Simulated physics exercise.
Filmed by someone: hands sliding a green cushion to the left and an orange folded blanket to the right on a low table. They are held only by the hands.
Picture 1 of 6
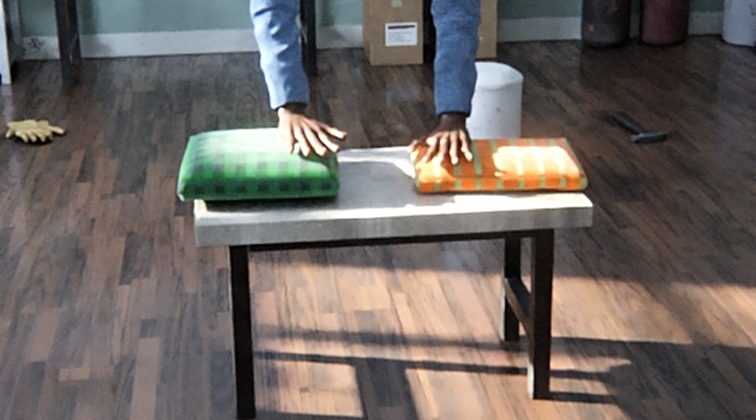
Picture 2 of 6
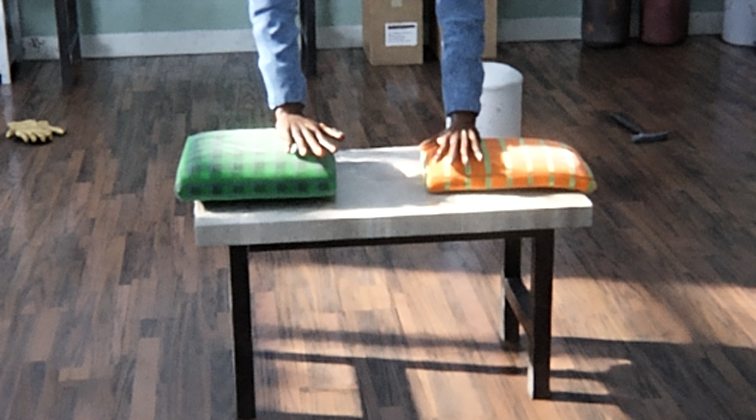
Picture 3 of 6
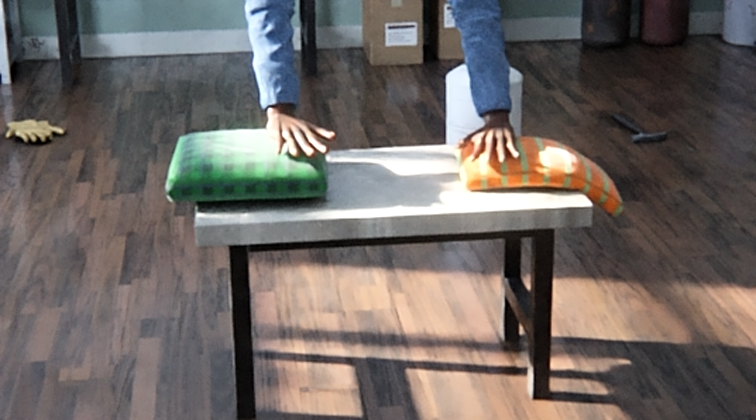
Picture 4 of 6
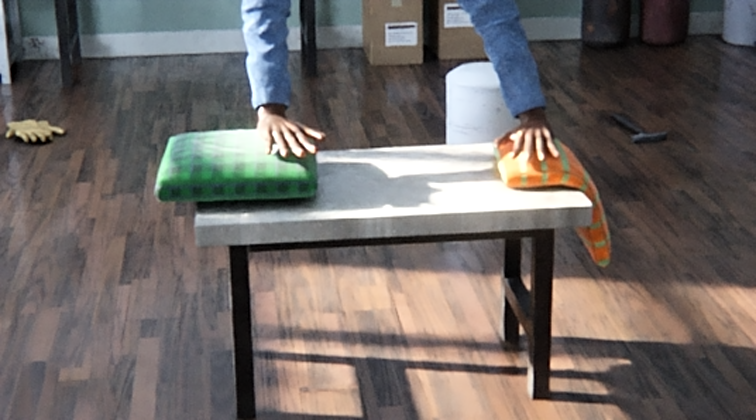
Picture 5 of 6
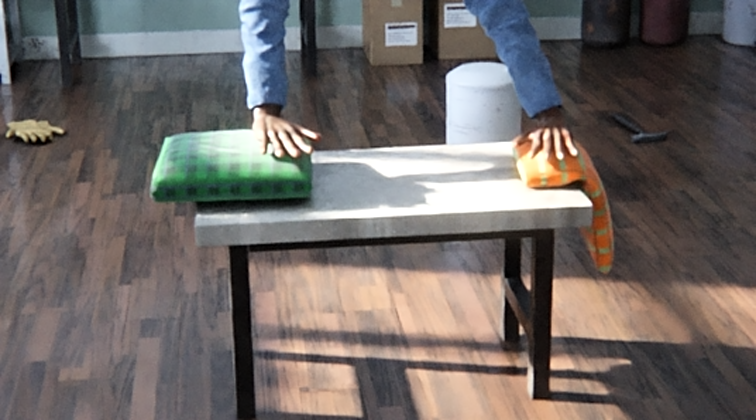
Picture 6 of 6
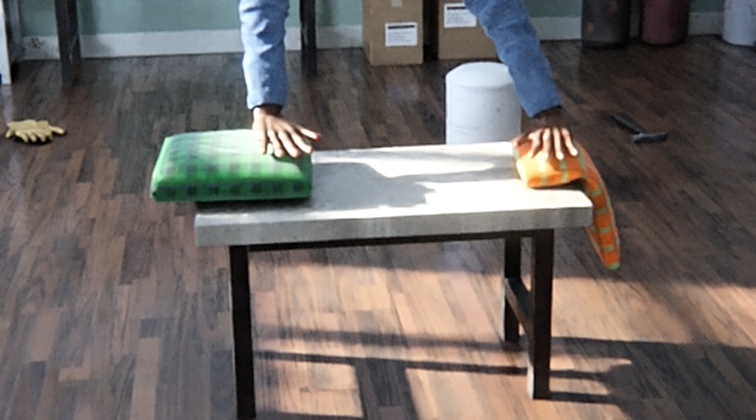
On a low table in a wood-floored room, two hands slid a green checked cushion slightly left and an orange folded blanket farther right, until the blanket's outer part drooped over the table's edge.
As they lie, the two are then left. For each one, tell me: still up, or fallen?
Each one: Green cushion still up; orange folded blanket fallen.
Then, 0.28 s after the last picture, cushion lying still; folded blanket falling near (582, 235).
Then, 0.52 s after the last picture, cushion lying still; folded blanket on the floor near (618, 348).
At rest, cushion lying still; folded blanket on the floor near (637, 351). The green cushion remains on top and the orange folded blanket goes down.
